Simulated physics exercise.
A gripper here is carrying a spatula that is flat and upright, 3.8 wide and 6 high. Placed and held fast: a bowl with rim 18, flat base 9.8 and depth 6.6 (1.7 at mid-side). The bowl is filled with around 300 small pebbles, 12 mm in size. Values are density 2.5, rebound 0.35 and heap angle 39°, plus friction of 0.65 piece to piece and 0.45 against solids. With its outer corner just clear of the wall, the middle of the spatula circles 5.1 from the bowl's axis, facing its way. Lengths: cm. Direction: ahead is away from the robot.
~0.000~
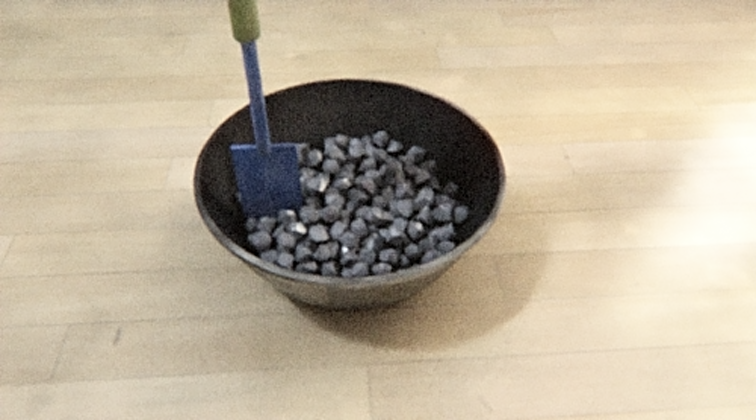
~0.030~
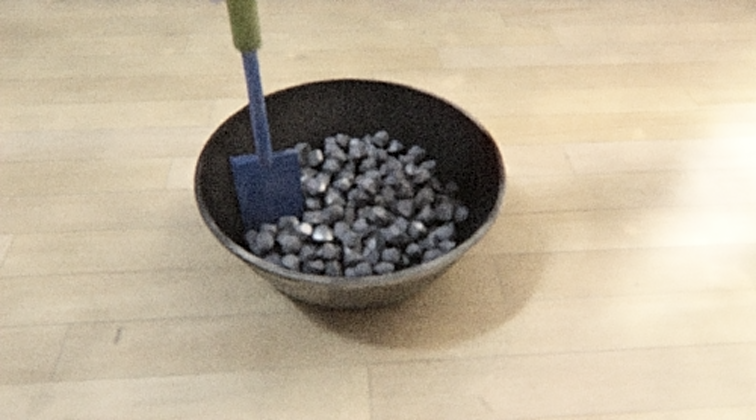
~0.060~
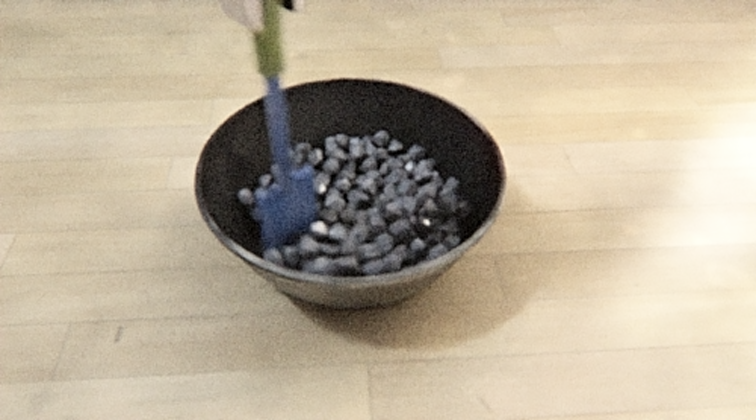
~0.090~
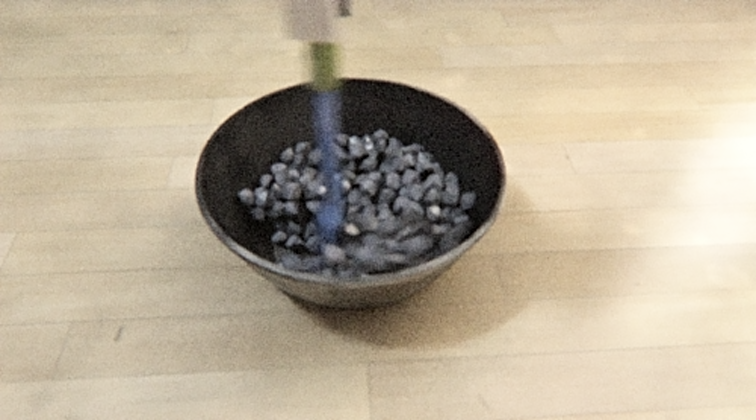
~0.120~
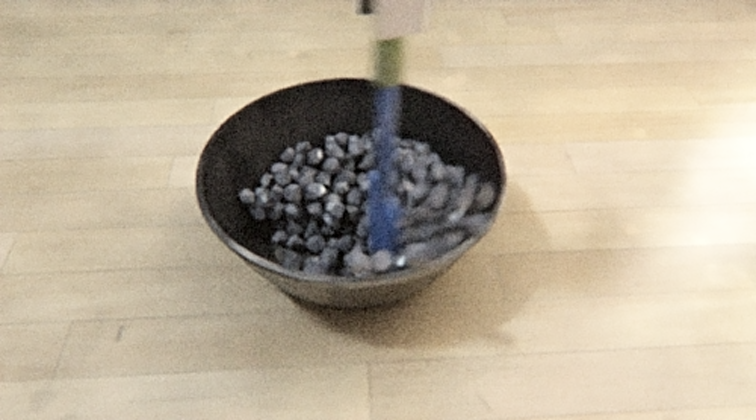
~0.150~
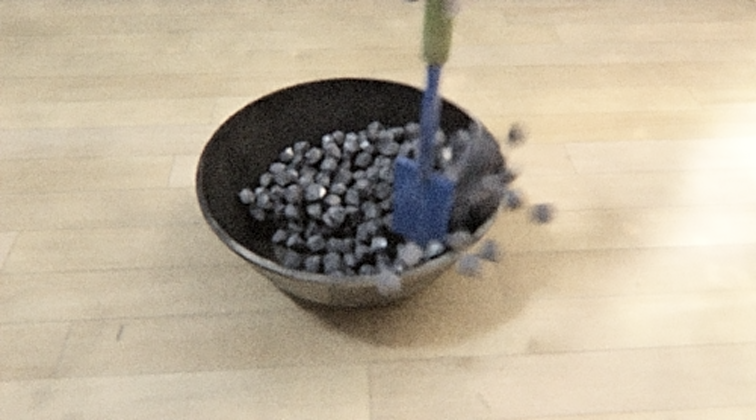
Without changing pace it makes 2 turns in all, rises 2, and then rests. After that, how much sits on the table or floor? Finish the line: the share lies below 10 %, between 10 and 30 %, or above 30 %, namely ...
... above 30 %.
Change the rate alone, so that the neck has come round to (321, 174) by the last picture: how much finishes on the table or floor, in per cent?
About 15 per cent.
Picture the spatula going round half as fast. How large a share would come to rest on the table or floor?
Estimate: Near 20 in a hundred.
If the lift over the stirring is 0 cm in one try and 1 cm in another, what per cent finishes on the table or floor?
Some 60 and some 45 per cent.
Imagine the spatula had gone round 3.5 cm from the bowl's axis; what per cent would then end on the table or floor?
It would come to about 30 per cent.
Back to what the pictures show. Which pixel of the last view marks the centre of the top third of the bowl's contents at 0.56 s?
Close to pixel (389, 197).
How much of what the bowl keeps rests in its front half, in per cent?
Close to 50 in a hundred.
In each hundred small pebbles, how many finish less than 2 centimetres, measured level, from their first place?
Near 15 % of the pieces.
By 0.36 s, 4° round, highest piece 11 above the table; 221 in the bowl, 37 on the table or floor, 44 in flight or on the tool.
By 0.56 s, 227° round, highest piece 8 above the table; 192 in the bowl, 102 on the table or floor, 8 in flight or on the tool.
By 0.87 s, 0° round, highest piece 4 above the table; 189 in the bowl, 113 on the table or floor.
By 1.57 s, 0° round, highest piece 4 above the table; 189 in the bowl, 113 on the table or floor.
Final count, 189 in the bowl, 113 on the table or floor. That is 37 % on the table or floor.
